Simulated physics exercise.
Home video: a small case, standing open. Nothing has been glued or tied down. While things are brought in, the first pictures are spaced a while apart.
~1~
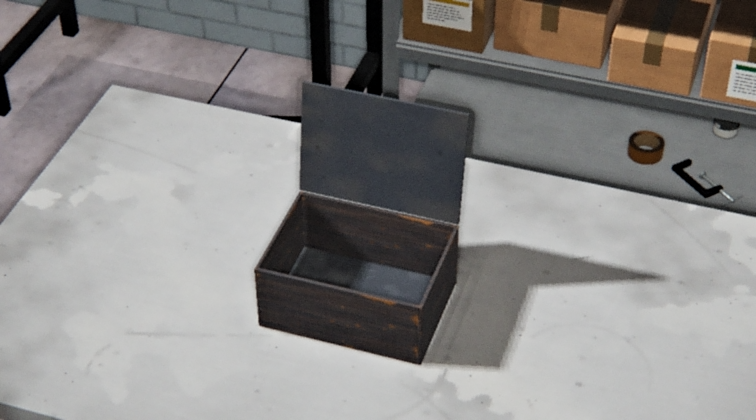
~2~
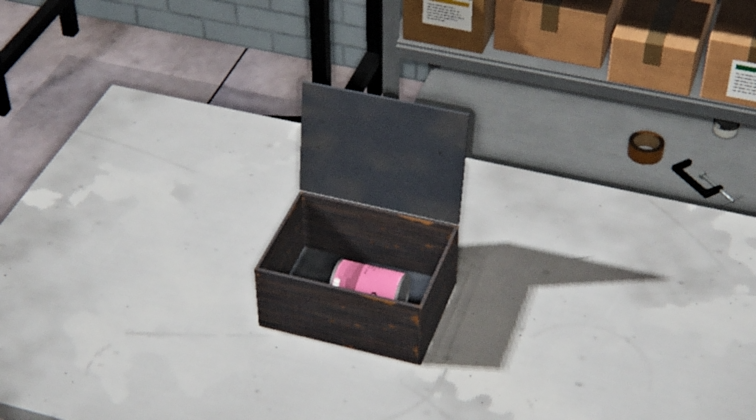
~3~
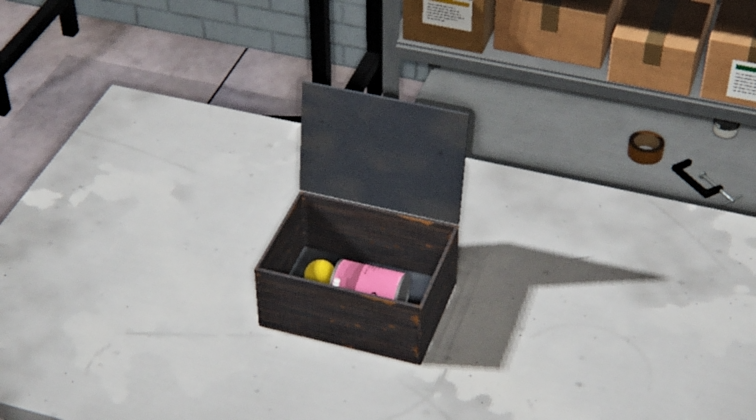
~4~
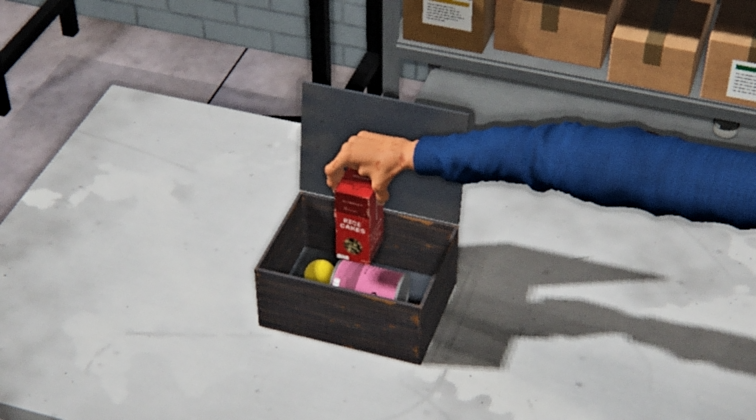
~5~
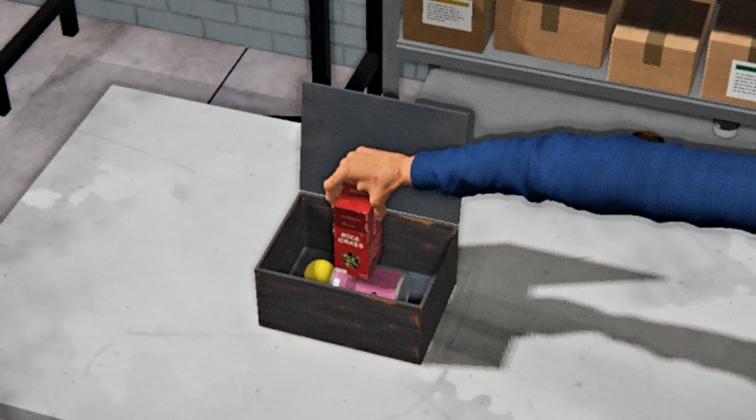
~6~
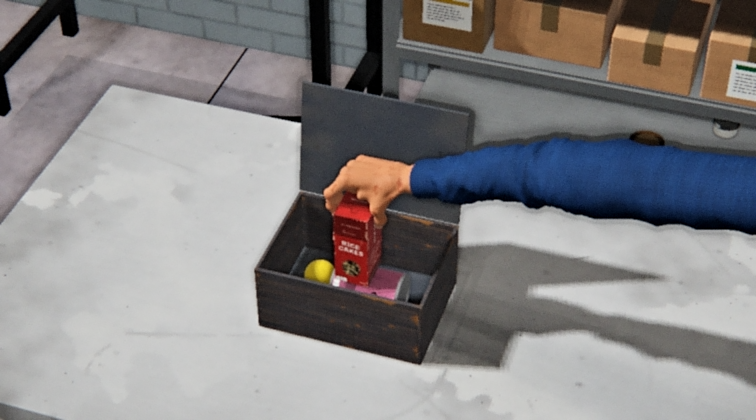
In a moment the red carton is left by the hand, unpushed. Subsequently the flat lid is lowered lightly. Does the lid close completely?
My guess is the lid remains aloft.
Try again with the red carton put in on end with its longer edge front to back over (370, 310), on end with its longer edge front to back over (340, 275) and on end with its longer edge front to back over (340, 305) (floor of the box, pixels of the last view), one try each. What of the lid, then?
The first time it is kept open, the next time it is kept open, and the last time it is kept open.
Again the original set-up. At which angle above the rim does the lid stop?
The answer is about 20 degrees.
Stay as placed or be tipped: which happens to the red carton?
Result: The red carton leans over.
Then, 1.30 s after the last picture, lid 85° above the rim; red carton tipped 48° from how it was near (346, 266).
Then, 1.70 s after the last picture, lid 49° above the rim; red carton tipped 48° from how it was near (346, 266).
At rest, lid 22° above the rim; tipped over in the box, red carton; the other 2 in place. Seen from the same camera at the end, red carton near (346, 266).
